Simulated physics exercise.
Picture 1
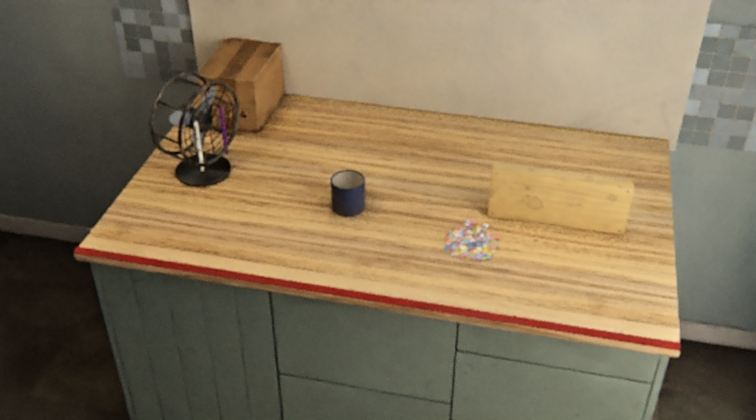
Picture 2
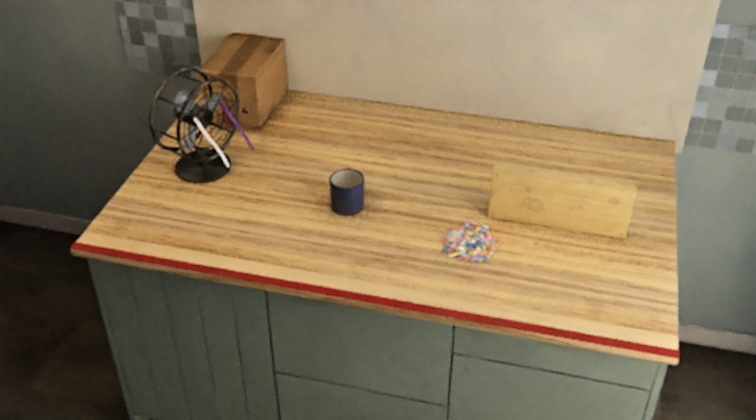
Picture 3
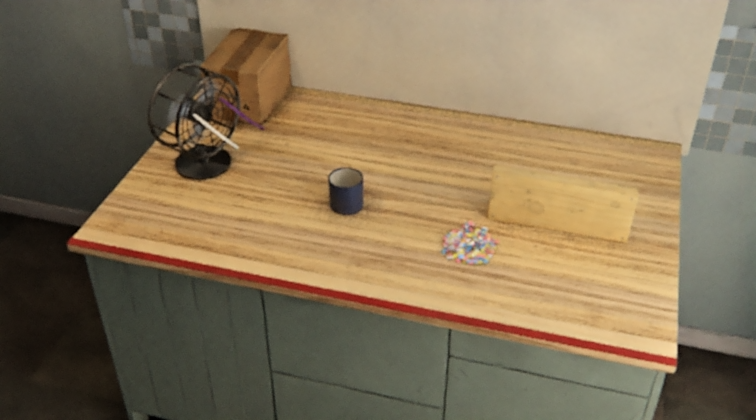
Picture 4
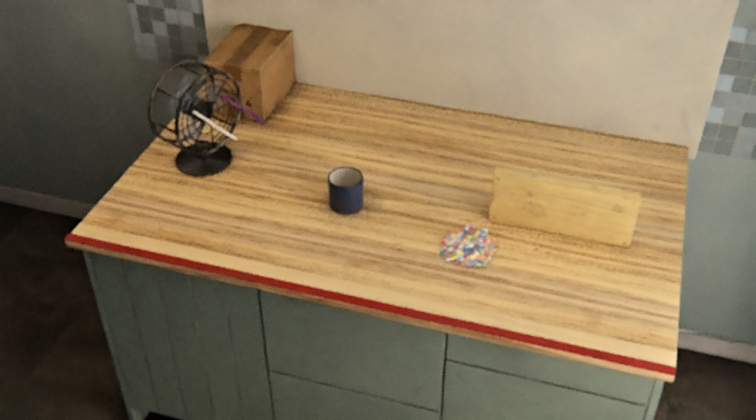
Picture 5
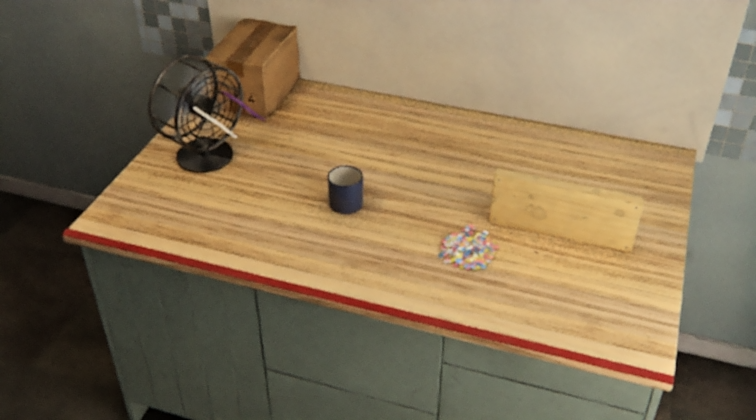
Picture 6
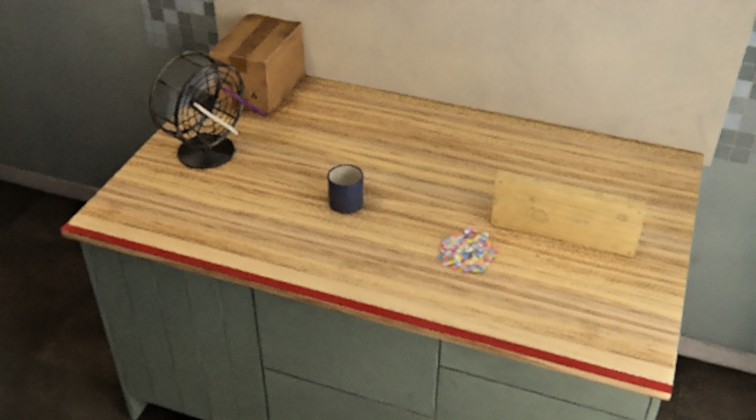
Wooden-topped work table holding a black desk fan with fluttering ribbons, a mug, a board and paper dots lying still.
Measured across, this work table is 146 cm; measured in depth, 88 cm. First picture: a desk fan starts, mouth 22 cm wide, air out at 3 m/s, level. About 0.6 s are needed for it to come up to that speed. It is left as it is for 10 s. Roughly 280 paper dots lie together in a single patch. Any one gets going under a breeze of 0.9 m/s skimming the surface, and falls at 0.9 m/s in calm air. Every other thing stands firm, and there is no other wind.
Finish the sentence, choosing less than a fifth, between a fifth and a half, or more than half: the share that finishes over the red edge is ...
The share that finishes over the red edge is less than a fifth.
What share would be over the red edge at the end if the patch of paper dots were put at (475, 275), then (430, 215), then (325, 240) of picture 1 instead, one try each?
First try near 30 %, second near 10 %, third near 80 %.
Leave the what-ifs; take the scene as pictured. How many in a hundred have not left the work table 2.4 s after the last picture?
Close to 30 in a hundred are still there.
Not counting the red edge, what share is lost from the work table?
It comes out at some 90 %.
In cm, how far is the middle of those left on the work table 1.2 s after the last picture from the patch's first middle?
The middle is some 30 cm from where it began.
Then, 1.2 s after the last picture, 1 % are over the red edge; the middle of those still in play is near (587, 283); 4 % have settled or left.
Then, 2.4 s after the last picture, 2 % are over the red edge; the middle of those still in play is near (607, 274); 68 % have settled or left.
Then, 4.7 s after the last picture, 2 % are over the red edge; 86 % have settled or left.
Then, 9.2 s after the last picture, at the end, 2 % are over the red edge.
